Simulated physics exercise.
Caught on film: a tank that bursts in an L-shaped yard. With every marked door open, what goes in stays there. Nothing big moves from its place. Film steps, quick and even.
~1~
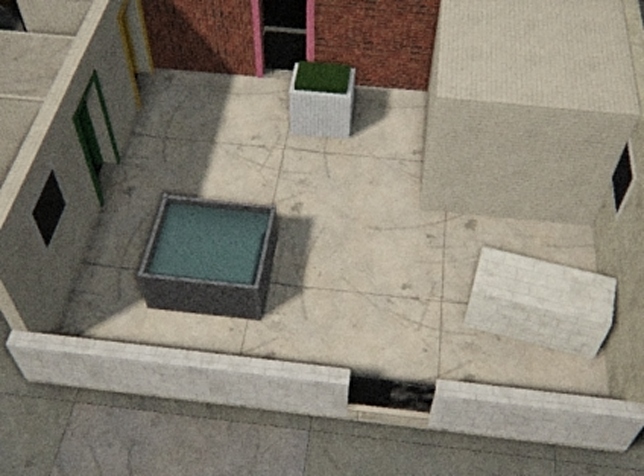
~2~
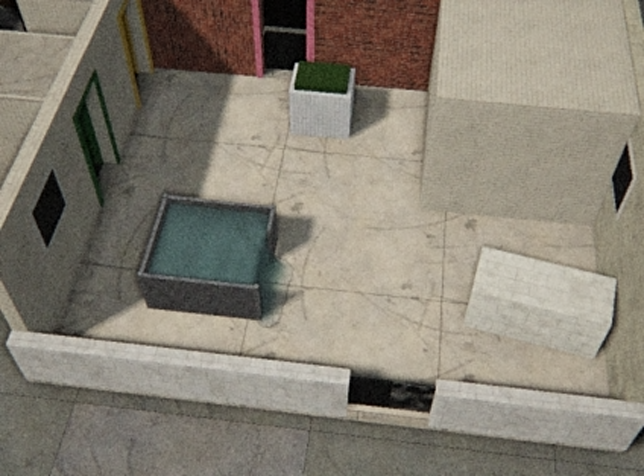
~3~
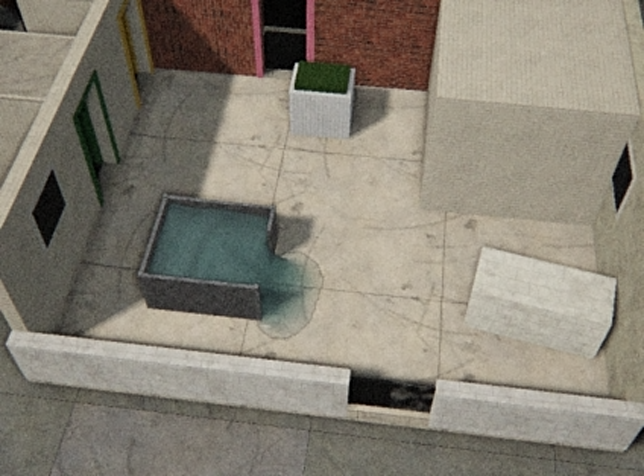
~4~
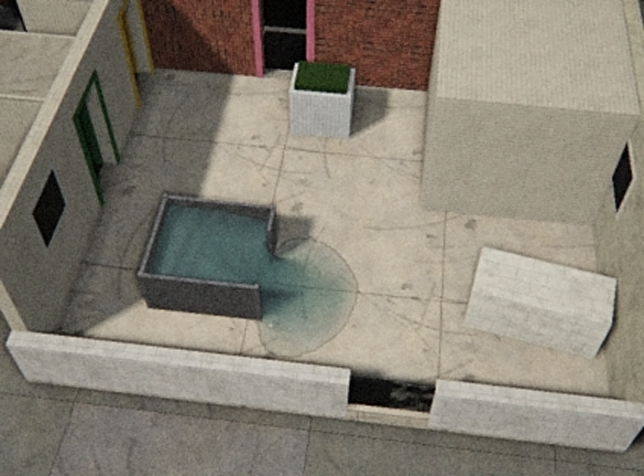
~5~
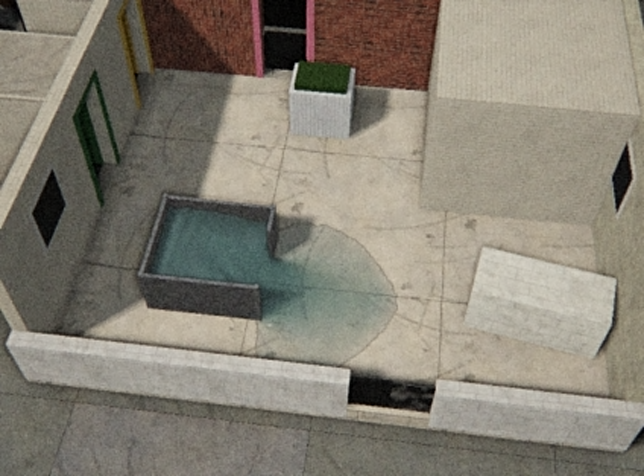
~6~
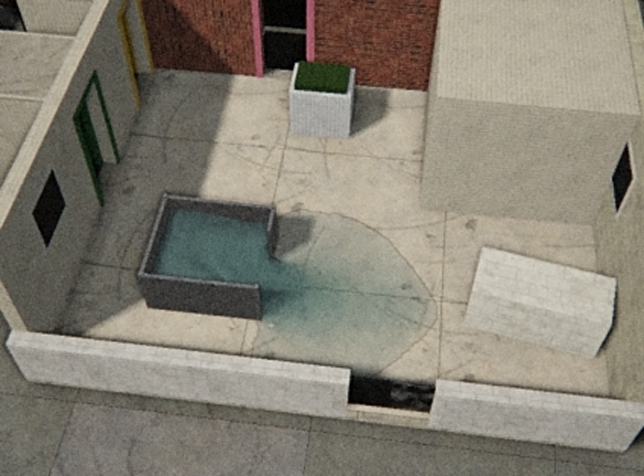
An L-shaped walled yard with a pale, cracked floor is seen from high above by a still camera. A dark grey tank of blue-green water sits left of centre, with a green-topped white planter near the red brick back wall and a pale slanted block at right. The tank's right side opens, and water pours out, spreading rightward across the floor in a widening, thinning rounded sheet.
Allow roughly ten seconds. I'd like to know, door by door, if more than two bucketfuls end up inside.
Here it is: The yellow door lets in two bucketfuls or fewer, the pink door lets in two bucketfuls or fewer, the green door lets in two bucketfuls or fewer.
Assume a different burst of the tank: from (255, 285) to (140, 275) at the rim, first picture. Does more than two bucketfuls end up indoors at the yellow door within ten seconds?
Log - yellow door: Above threshold.
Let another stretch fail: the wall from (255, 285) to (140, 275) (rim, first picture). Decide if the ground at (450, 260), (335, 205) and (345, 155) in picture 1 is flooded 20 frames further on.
Submerged, bone-dry, bone-dry.
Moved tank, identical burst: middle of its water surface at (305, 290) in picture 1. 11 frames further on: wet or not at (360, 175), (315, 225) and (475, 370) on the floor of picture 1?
The three spots read left dry, left dry, swamped.
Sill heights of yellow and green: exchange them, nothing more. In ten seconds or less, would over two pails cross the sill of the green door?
That way the green one stays in check.
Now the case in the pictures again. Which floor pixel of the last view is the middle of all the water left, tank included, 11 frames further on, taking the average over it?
That comes out near (350, 301).
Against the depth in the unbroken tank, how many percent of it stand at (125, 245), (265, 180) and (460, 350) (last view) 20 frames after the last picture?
My figures are about 0, 0 and 12 percent.
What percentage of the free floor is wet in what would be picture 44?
Some 45 in a hundred.
A moment on, water covers 30 % of the floor; the yellow door not reached, the pink door not reached, the green door not reached.
Next, water covers 35 % of the floor; the yellow door not reached, the pink door not reached, the green door not reached.
Then, water covers 40 % of the floor; the yellow door not reached, the pink door not reached, the green door not reached.
Later, water covers 45 % of the floor; the yellow door not reached, the pink door not reached, the green door not reached.
In the end, water covers 90 % of the floor; the yellow door not reached, the pink door wet at the sill, nothing in, the green door under two buckets in.
